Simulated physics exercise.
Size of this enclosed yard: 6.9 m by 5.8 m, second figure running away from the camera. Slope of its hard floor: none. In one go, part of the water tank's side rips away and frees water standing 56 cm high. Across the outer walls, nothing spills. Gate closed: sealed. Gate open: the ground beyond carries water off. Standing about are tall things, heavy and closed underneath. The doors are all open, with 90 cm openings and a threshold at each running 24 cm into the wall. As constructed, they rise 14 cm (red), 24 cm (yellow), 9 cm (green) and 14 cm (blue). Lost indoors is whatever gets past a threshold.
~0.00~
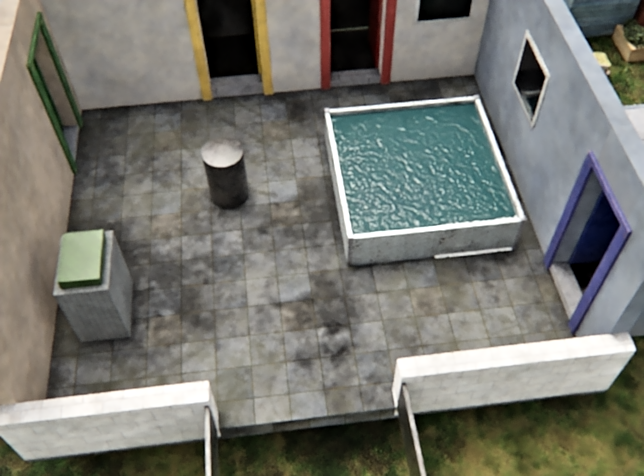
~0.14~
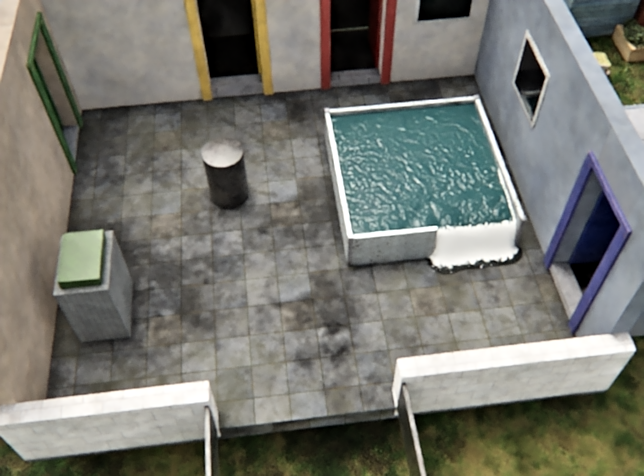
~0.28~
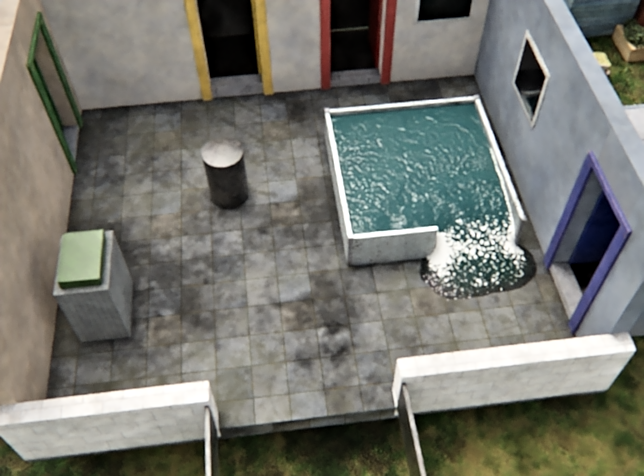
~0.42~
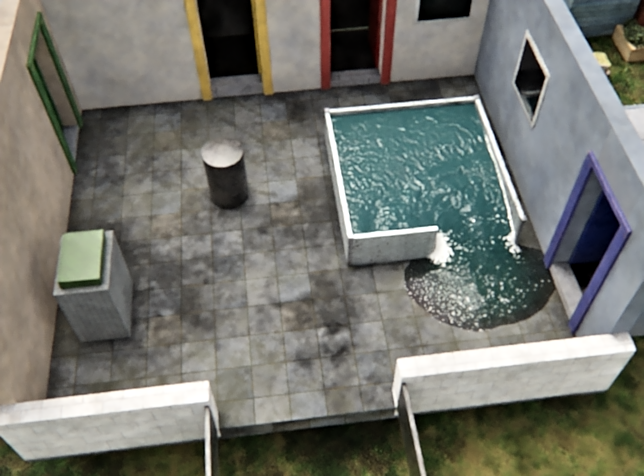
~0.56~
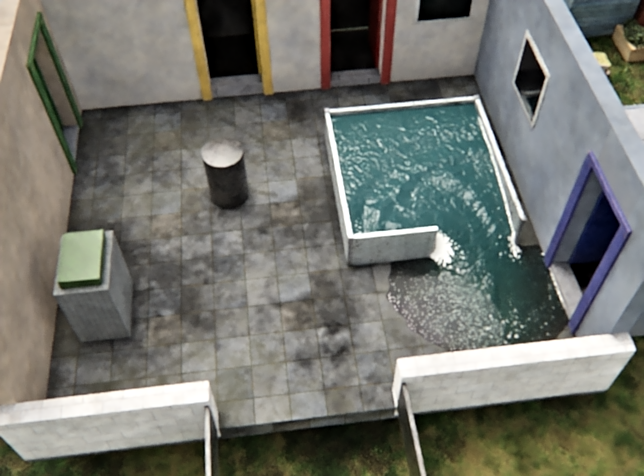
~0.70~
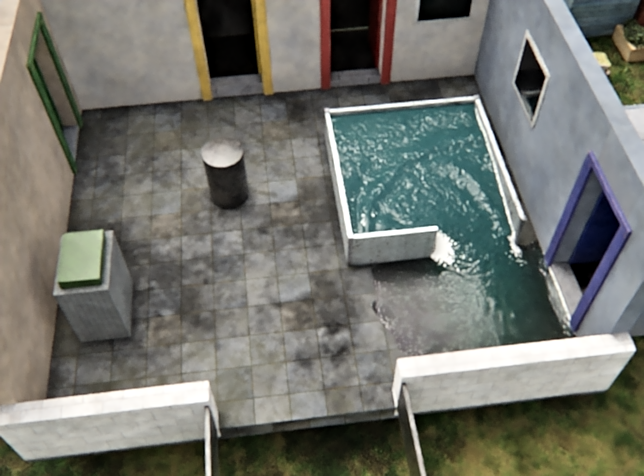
Water breaks out through the front side of a square, white-rimmed tank at the right of a grey-tiled walled yard, seen from high above by a still camera. A dark cylinder, a grey block with a green top, and green, yellow, red and blue doorways stand around it. The water gushes white, then spreads in a foaming, darkening sheet toward the low white front wall and blue doorway.
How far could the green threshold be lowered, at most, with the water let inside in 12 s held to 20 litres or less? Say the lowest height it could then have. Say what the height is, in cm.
It could then stand at about 6.5 cm.
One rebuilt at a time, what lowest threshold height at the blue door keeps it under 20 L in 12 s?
About 28 cm at blue.
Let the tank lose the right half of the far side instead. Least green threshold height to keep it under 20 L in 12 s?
Near 16 cm.
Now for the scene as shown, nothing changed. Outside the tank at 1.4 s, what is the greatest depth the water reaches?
Close to 48 centimetres.
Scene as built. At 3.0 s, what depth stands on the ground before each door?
Lab note, depth in cm: Red 0; yellow 0; green 0; blue 30.
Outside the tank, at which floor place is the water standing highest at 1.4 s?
Look close to (584, 366).
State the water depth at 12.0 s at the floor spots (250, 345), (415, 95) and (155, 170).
Roughly 4, 5 and 7 centimetres.
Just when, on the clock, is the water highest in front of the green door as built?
The level tops out around 10.5 s.
After 1.4 s water covers 15 % of the floor, deepest (48 cm) near (584, 366); it has not reached the green door.
After 3.0 s water covers 30 % of the floor, deepest (35 cm) near (584, 366); it has not reached the green door.
After 12.0 s water covers 95 % of the floor, deepest (10 cm) near (548, 308); 9 cm at the green door, 5 litres in over its 9 cm threshold.
At the green door as built, the water arrived by 5.3 s and peaked near 11 cm at 10.4 s.
Run again over the same 12 s with other heights there, 29 litres in over 5.5 cm, 12 litres over 7.5 cm. The limit of 20 litres is kept from about 6.5 cm up.
